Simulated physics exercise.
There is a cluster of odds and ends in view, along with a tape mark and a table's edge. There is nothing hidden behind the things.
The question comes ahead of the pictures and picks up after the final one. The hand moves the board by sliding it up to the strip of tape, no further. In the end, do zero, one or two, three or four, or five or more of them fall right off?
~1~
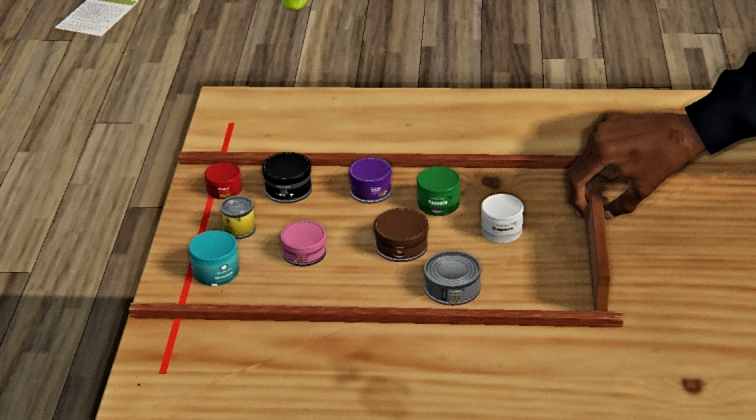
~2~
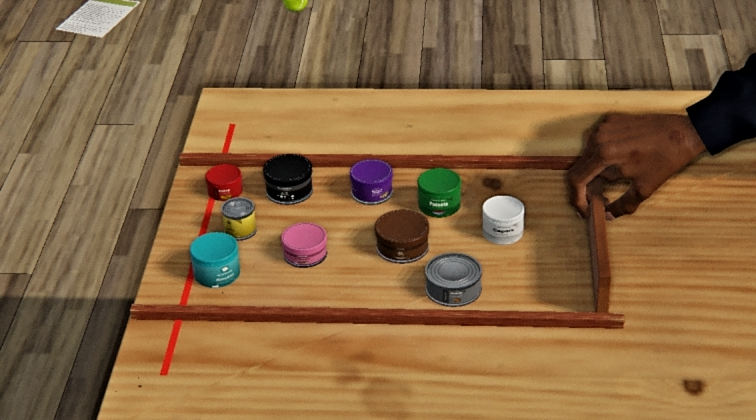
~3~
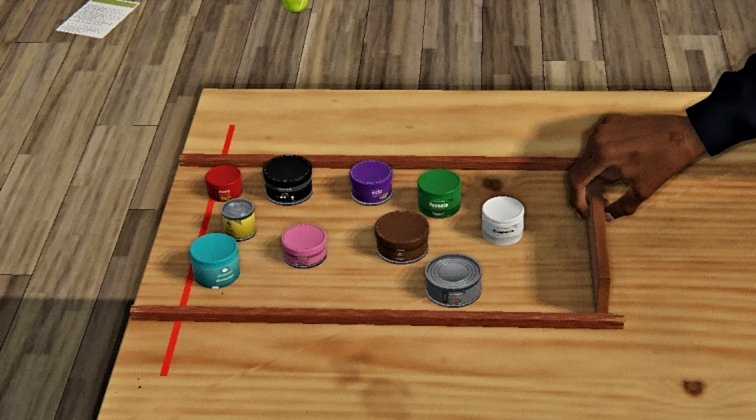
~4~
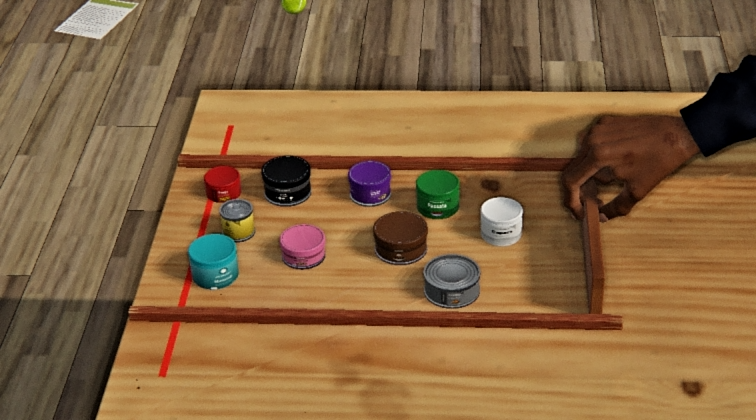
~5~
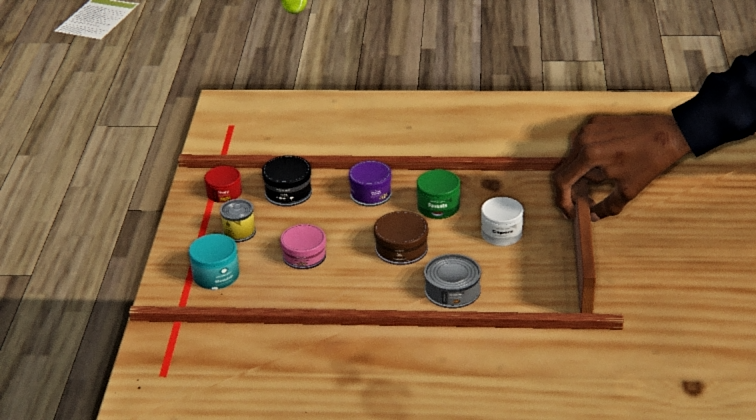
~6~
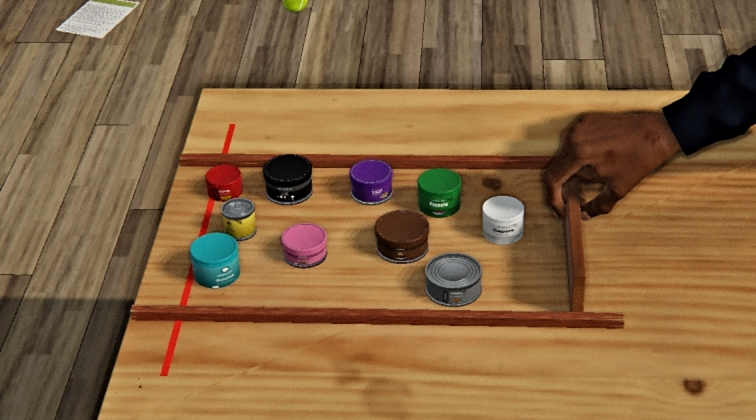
Pushes off five or more.
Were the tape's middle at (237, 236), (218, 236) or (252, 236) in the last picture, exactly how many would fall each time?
Try 1: 1; try 2: 3; try 3: 1.
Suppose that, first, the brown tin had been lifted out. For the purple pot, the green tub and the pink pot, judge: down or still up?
Purple pot: Still there. Green tub: Still there. Pink pot: Still there.
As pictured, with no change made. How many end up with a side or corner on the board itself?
It touches 5.
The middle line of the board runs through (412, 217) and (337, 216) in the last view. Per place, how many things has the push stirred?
By then 5, and later 7.
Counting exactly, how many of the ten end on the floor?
The total is 5.
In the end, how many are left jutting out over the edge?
It would come to 2.
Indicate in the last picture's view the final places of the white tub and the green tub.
For the white tub it's (184, 216), and for the green tub it's (189, 191).
Soon after, none off yet; red tub at rest near (224, 183); turquoise tub at rest near (215, 261); yellow tin at rest near (239, 219).
Then, none off yet; red tub at rest near (224, 183); turquoise tub moving near (208, 264); yellow tin at rest near (239, 219).
By the end, the number that fall off is five or more; fallen, pink pot, black tin, yellow tin, turquoise tub and red tub.
